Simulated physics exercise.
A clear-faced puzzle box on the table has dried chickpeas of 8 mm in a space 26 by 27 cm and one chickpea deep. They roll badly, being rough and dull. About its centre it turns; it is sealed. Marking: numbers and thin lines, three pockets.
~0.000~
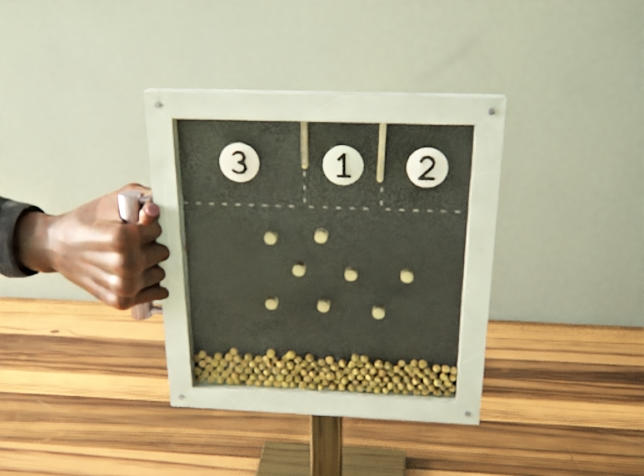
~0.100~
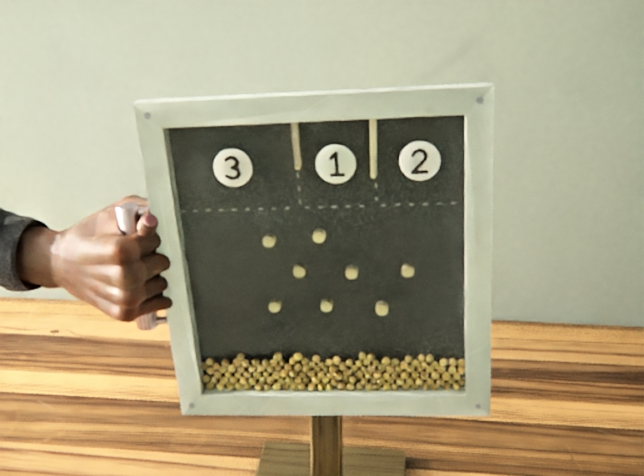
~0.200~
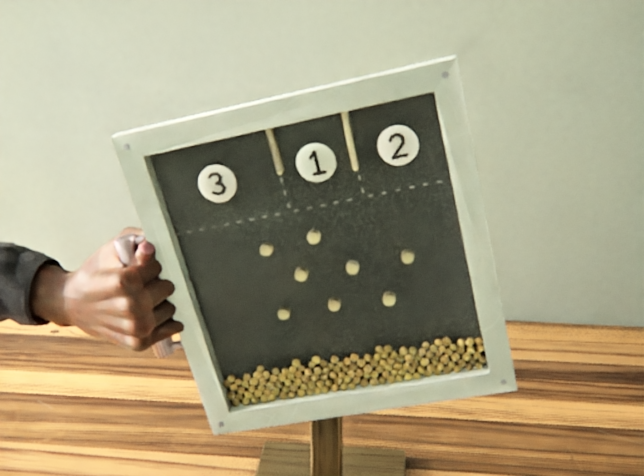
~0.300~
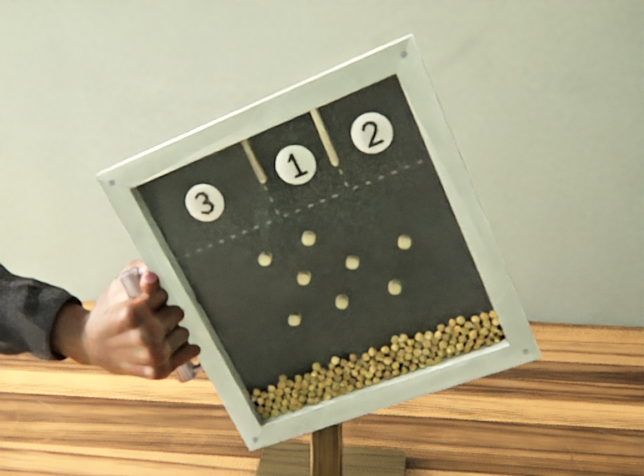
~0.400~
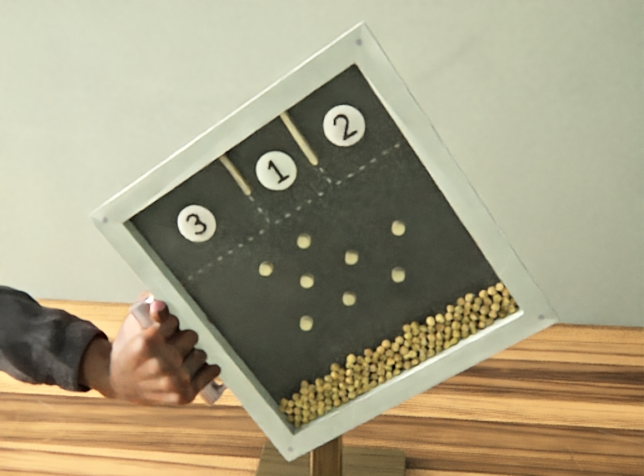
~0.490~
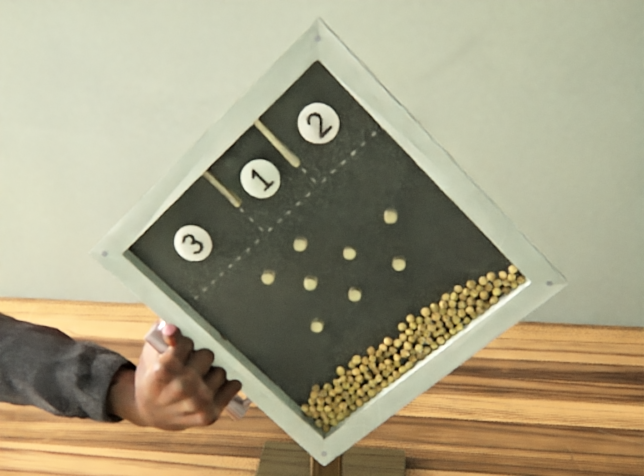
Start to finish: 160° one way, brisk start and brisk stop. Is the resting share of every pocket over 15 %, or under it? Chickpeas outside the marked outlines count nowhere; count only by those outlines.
At rest - no. 1: Under; 2: Under; 3: Over.
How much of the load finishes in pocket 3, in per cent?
I'd estimate close to 75 per cent.
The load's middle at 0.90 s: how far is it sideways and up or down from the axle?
Position estimate: Right 9 cm, below 8 cm.
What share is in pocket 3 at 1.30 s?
35 per cent.
By 0.90 s, it stands 88° anticlockwise; the chickpeas' middle is 9 cm right of and 8 cm below the centre; nothing in the marked areas.
By 1.30 s, it stands 130° anticlockwise; the chickpeas' middle is 6 cm right of and 9 cm below the centre; no. 3, 35 %.
By 1.65 s, it stands 160° anticlockwise; the chickpeas' middle is 6 cm right of and 10 cm below the centre; no. 3, 70 %.
All still by 2.5 s, it stands 160° anticlockwise; no. 1, 0 %, no. 2, 0 %, no. 3, 75 %, elsewhere 25 %.
